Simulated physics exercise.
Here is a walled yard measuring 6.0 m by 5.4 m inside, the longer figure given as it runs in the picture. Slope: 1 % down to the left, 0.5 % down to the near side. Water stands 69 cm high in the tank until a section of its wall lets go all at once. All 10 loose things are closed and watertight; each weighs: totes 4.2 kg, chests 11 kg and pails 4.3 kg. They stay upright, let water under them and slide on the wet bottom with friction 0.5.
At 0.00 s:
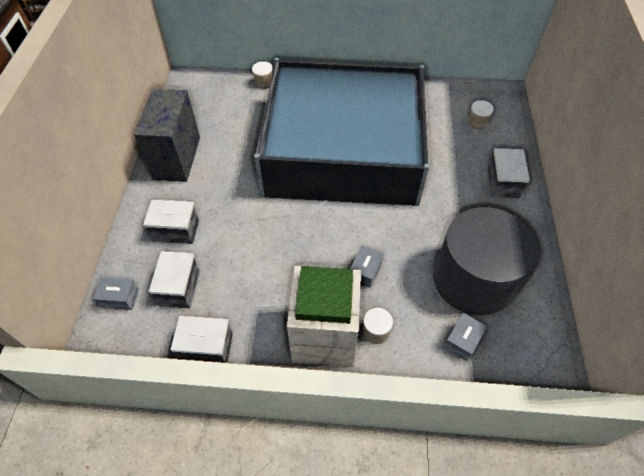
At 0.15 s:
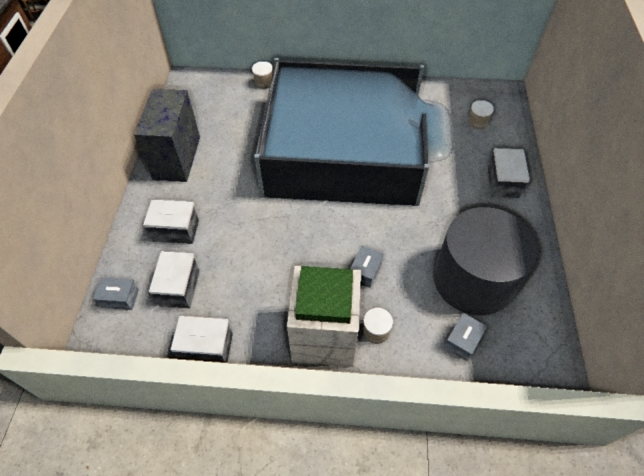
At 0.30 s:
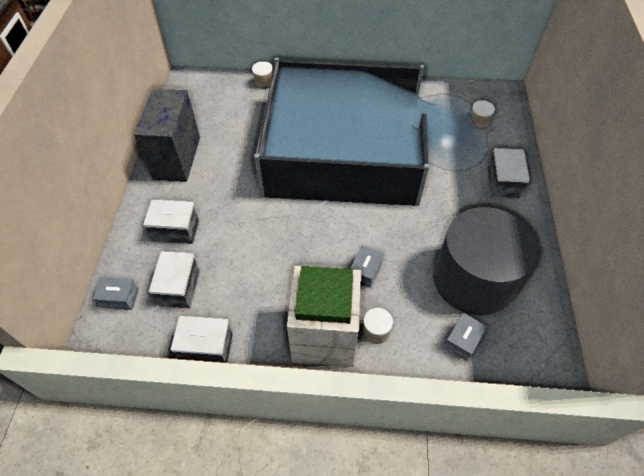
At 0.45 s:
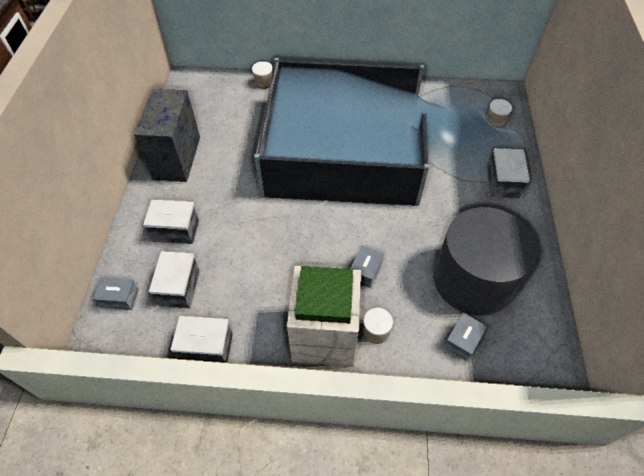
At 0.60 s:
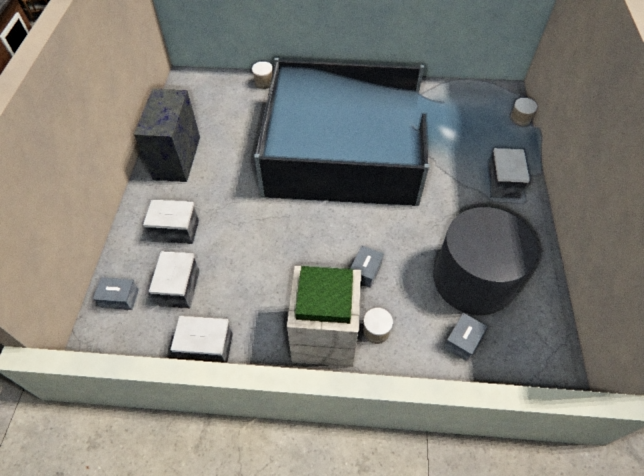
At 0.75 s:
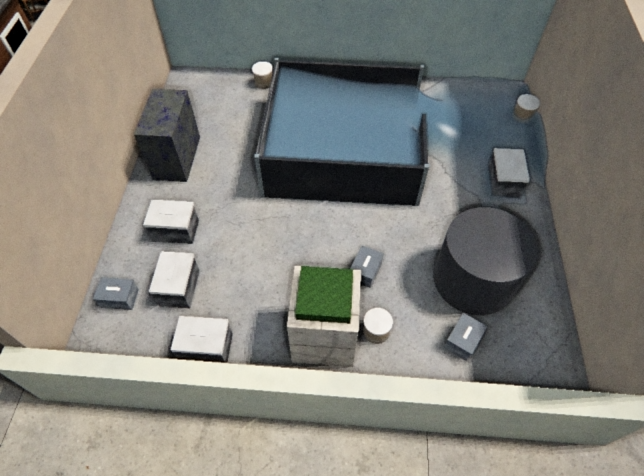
In a walled yard, water poured out through the right side of a big dark tank and spread across the floor, pushing a small pail toward the right wall while everything else stayed put.
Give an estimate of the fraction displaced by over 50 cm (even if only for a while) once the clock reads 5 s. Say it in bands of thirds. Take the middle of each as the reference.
It will be a fair part, a third to two thirds.
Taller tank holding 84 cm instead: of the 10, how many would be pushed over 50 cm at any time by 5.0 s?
That would give 6.
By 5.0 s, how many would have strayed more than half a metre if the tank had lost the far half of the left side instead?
5.
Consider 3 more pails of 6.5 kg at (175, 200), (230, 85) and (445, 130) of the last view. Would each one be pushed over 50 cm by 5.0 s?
Well, in turn they are below that, above that and above that.
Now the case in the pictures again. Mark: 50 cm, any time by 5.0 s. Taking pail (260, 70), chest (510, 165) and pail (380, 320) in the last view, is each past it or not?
First exceeding it, second exceeding it, third exceeding it.
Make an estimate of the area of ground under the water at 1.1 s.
About 8.5 m2.
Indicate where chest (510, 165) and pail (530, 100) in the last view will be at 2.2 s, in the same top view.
I'd say close to (488, 208) and close to (499, 59).
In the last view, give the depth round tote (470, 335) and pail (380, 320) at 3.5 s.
Close to 3 and 1 centimetres.
After 1.1 s 1 of 10 are over 50 cm from their spots; 1 afloat.
After 2.2 s 2 of 10 are over 50 cm from their spots; 2 afloat.
After 3.5 s 3 of 10 are over 50 cm from their spots; 1 afloat.
After 5.0 s 6 of 10 are over 50 cm from their spots, and 6 have been at some point; 4 afloat.
